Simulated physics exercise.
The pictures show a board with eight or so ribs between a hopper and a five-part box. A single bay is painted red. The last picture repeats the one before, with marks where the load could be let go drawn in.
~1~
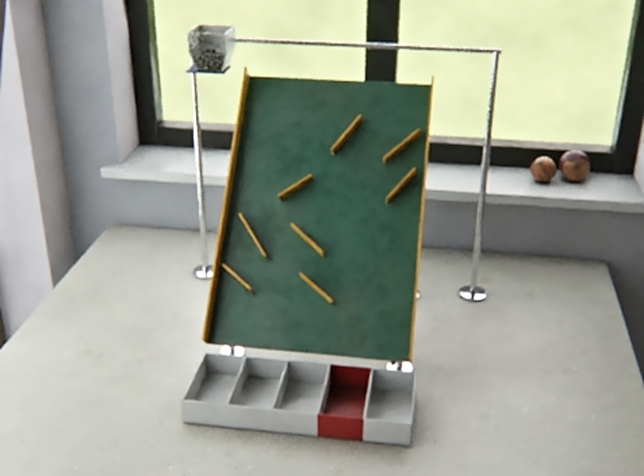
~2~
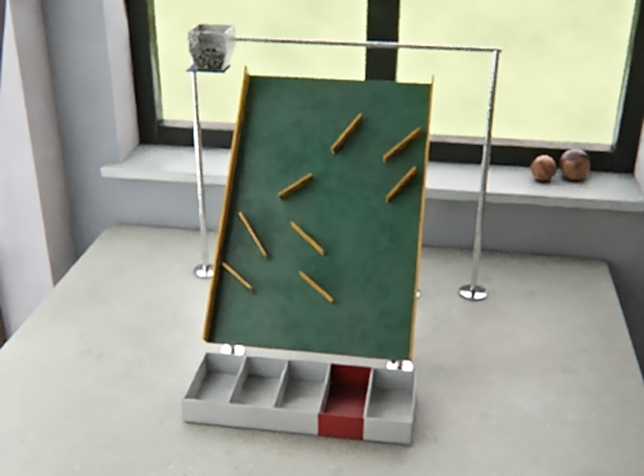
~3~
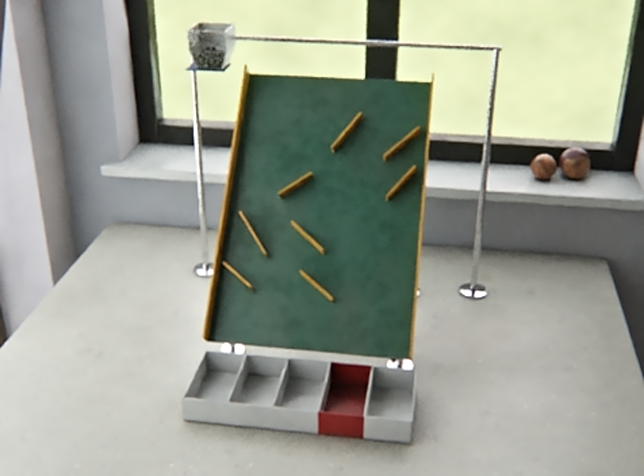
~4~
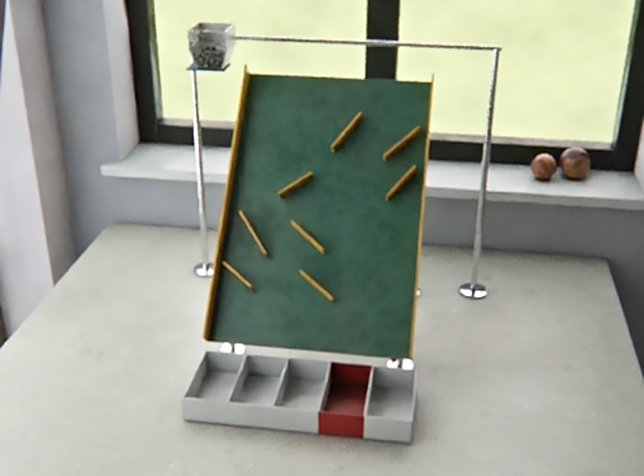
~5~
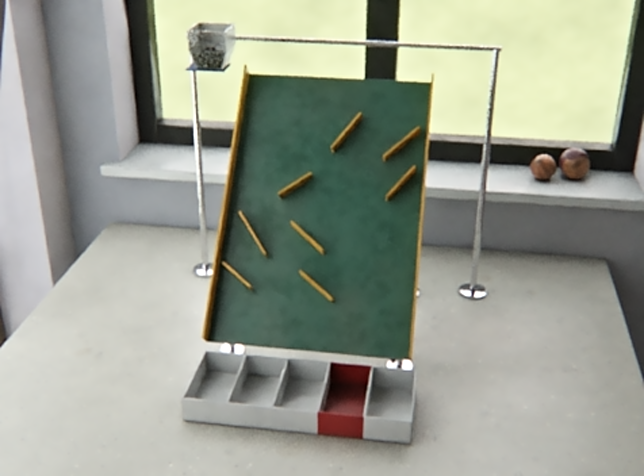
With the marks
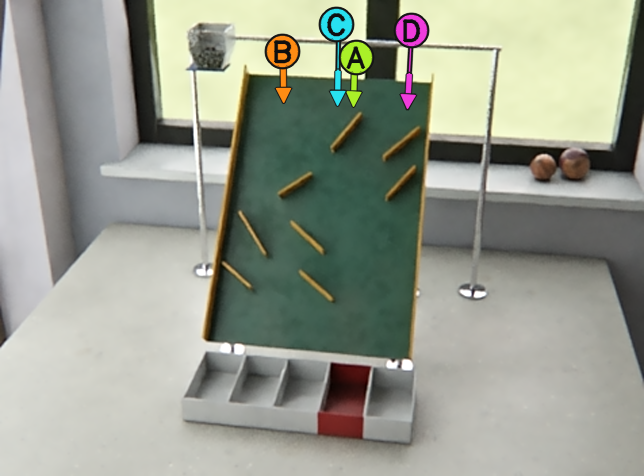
The video shows a tilted green board with short yellow ribs on a pale table, a small clear hopper of dark pieces at its upper left and a five-part tray with one red bay below; nothing visibly moves.
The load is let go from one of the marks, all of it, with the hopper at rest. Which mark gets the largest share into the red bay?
Choose D.
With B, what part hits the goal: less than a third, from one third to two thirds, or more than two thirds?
Less than a third.
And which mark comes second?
That would be A.
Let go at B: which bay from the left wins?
The third from the left.
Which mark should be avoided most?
B.
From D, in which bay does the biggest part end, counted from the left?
The fourth.
On the marked copy, mark A meets the board at (353, 101); mark B meets the board at (283, 97); mark C meets the board at (337, 100); mark D meets the board at (407, 103).
For mark A, about a third in the red bay, about half in other bays, a small part held on the board.
For mark B, a stray few in the red bay, most in other bays, a small part held on the board.
For mark C, about a quarter in the red bay, about two thirds in other bays, a small part held on the board.
For mark D, about two thirds in the red bay, about a quarter in other bays, a small part held on the board.
